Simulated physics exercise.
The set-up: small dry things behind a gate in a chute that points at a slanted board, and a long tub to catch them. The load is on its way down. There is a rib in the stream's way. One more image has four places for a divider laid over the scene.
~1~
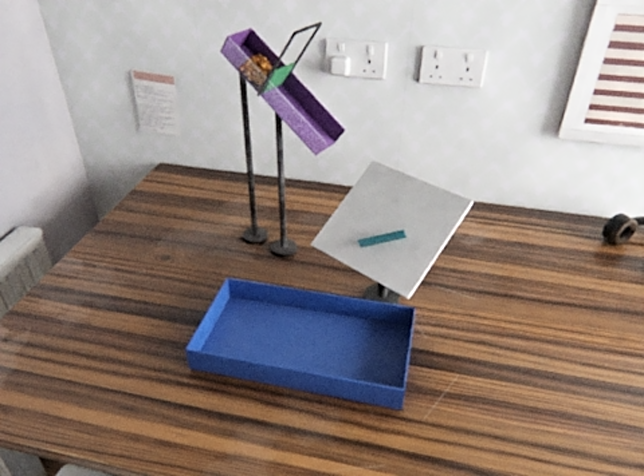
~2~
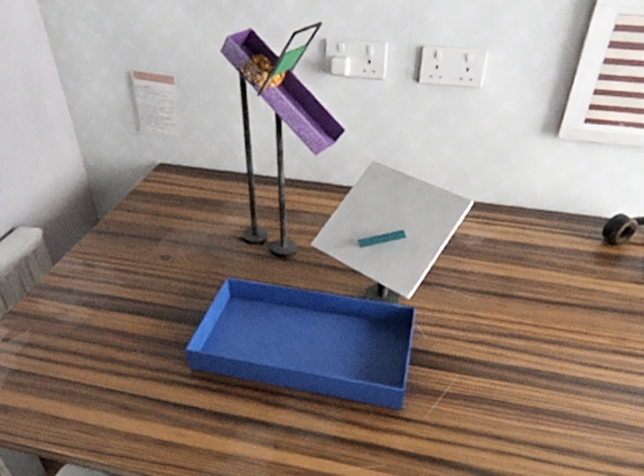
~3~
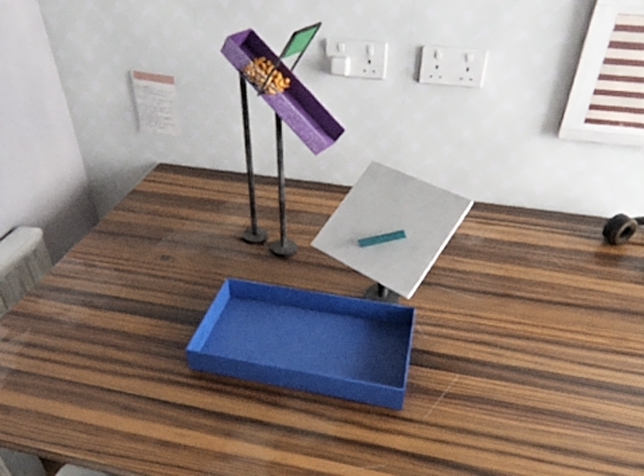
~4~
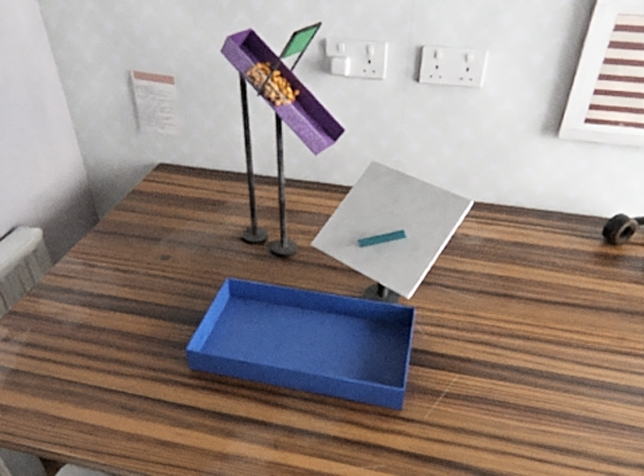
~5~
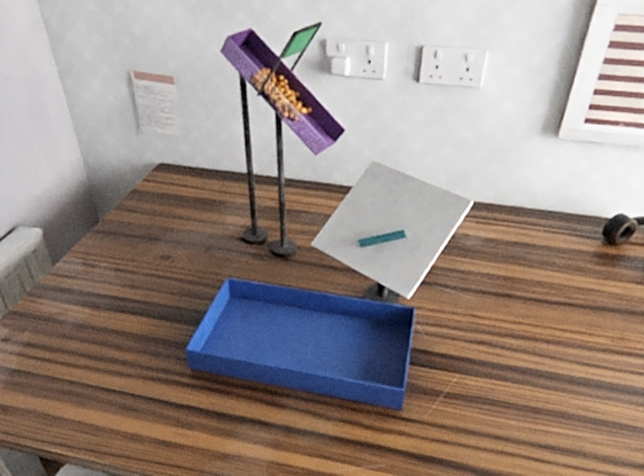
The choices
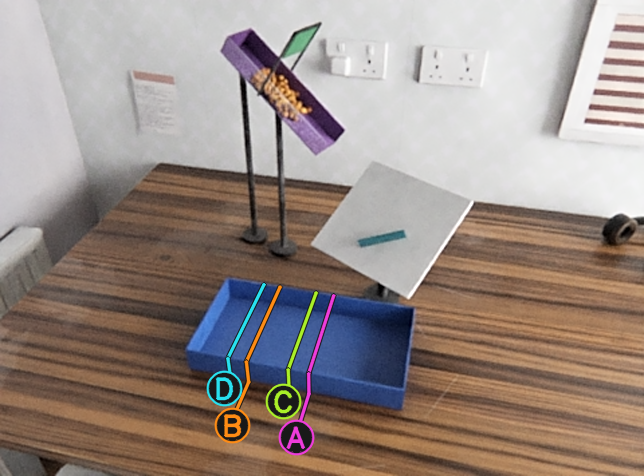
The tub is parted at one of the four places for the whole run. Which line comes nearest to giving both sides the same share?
Go for C.
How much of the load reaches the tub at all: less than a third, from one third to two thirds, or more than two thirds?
It is more than two thirds.
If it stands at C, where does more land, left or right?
More lands on the right.
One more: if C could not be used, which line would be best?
It is A.
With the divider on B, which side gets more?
The right side.
On the marked copy, line A crosses the front rim at (309, 372); line B crosses the front rim at (246, 360); line C crosses the front rim at (288, 368); line D crosses the front rim at (228, 357).
If A is chosen, of what is caught, the bulk on the left of the divider, close to a quarter on the right.
If B is chosen, of what is caught, none at all on the left of the divider, the whole lot on the right.
If C is chosen, of what is caught, close to a third on the left of the divider, close to two thirds on the right.
If D is chosen, of what is caught, none at all on the left of the divider, the whole lot on the right.
